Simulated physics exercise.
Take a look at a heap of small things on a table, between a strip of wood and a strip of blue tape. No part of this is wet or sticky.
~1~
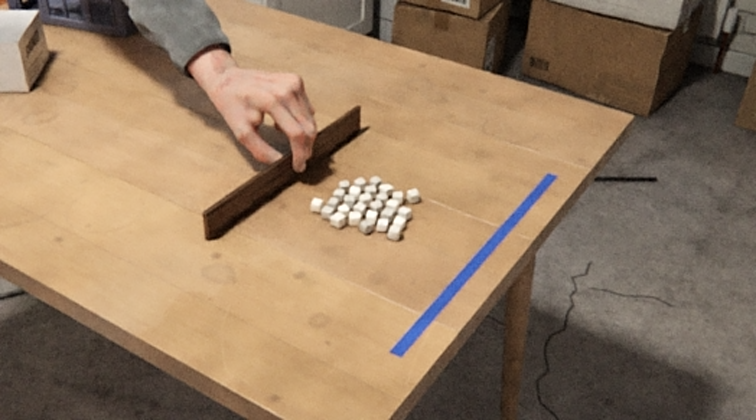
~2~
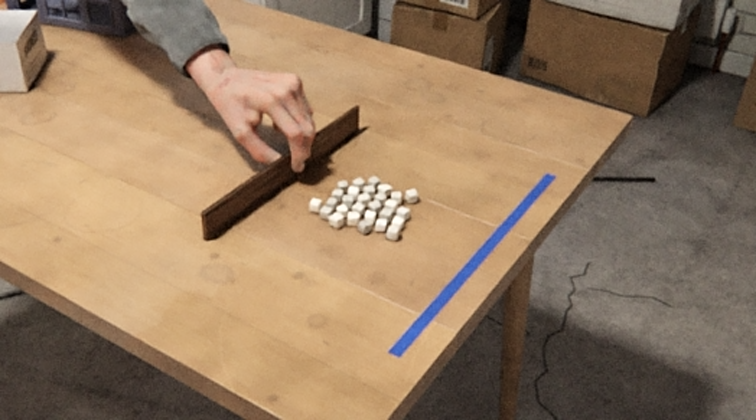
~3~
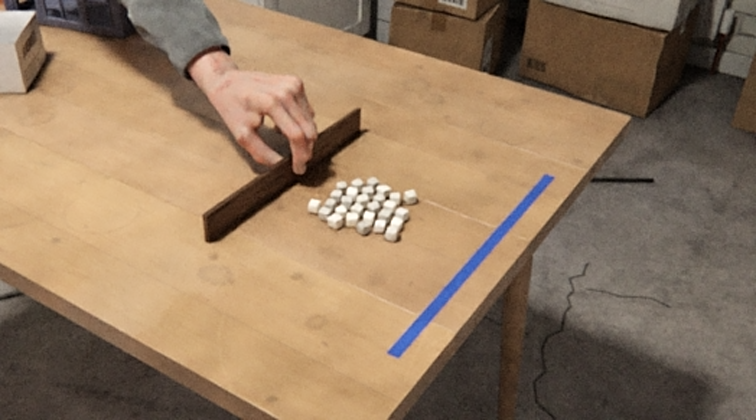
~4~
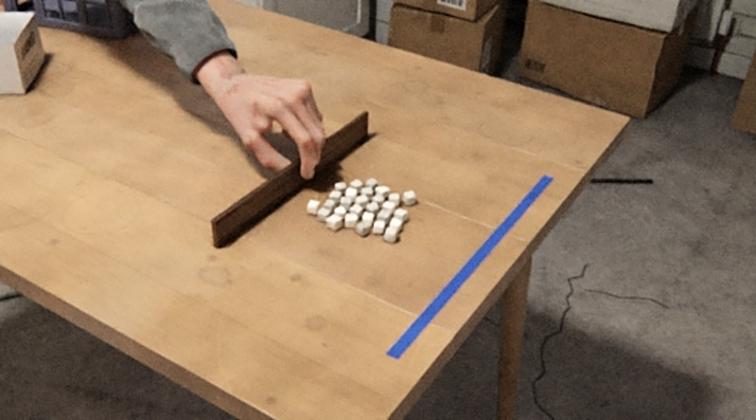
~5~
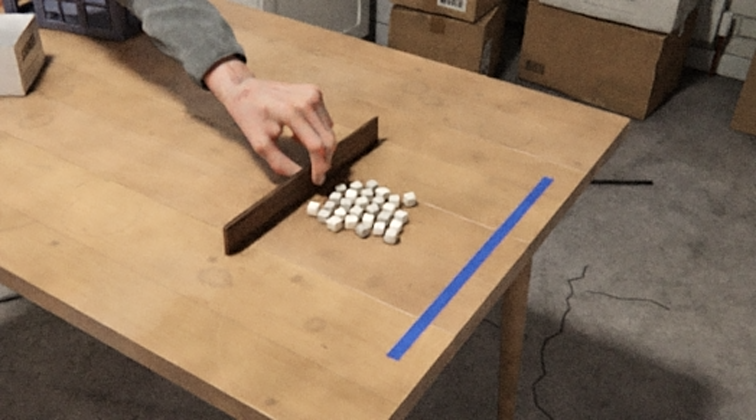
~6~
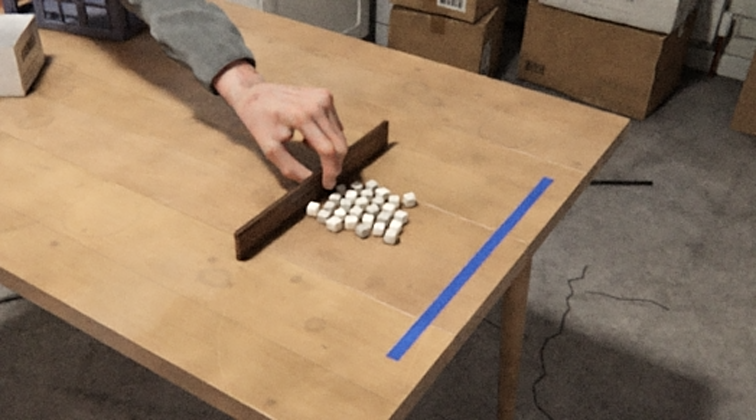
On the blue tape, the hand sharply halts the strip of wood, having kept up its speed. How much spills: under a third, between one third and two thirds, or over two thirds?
What stays on the table will be within the middle third.
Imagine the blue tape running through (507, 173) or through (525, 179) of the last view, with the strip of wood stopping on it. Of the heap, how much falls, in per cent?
It would be around 0 per cent the first time and around 10 per cent the second.
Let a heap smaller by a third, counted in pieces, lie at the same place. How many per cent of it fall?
That works out to something like 20 percent.
Just after the last frame, strip of wood still moving, near (402, 202); heap all on the table, its front near (434, 255).
A moment on, strip of wood stopped at the blue tape; heap roughly a third over the edge.
Further on, strip of wood stopped at the blue tape; heap roughly half over the edge.
When it is over, strip of wood stopped at the blue tape; heap roughly half over the edge.
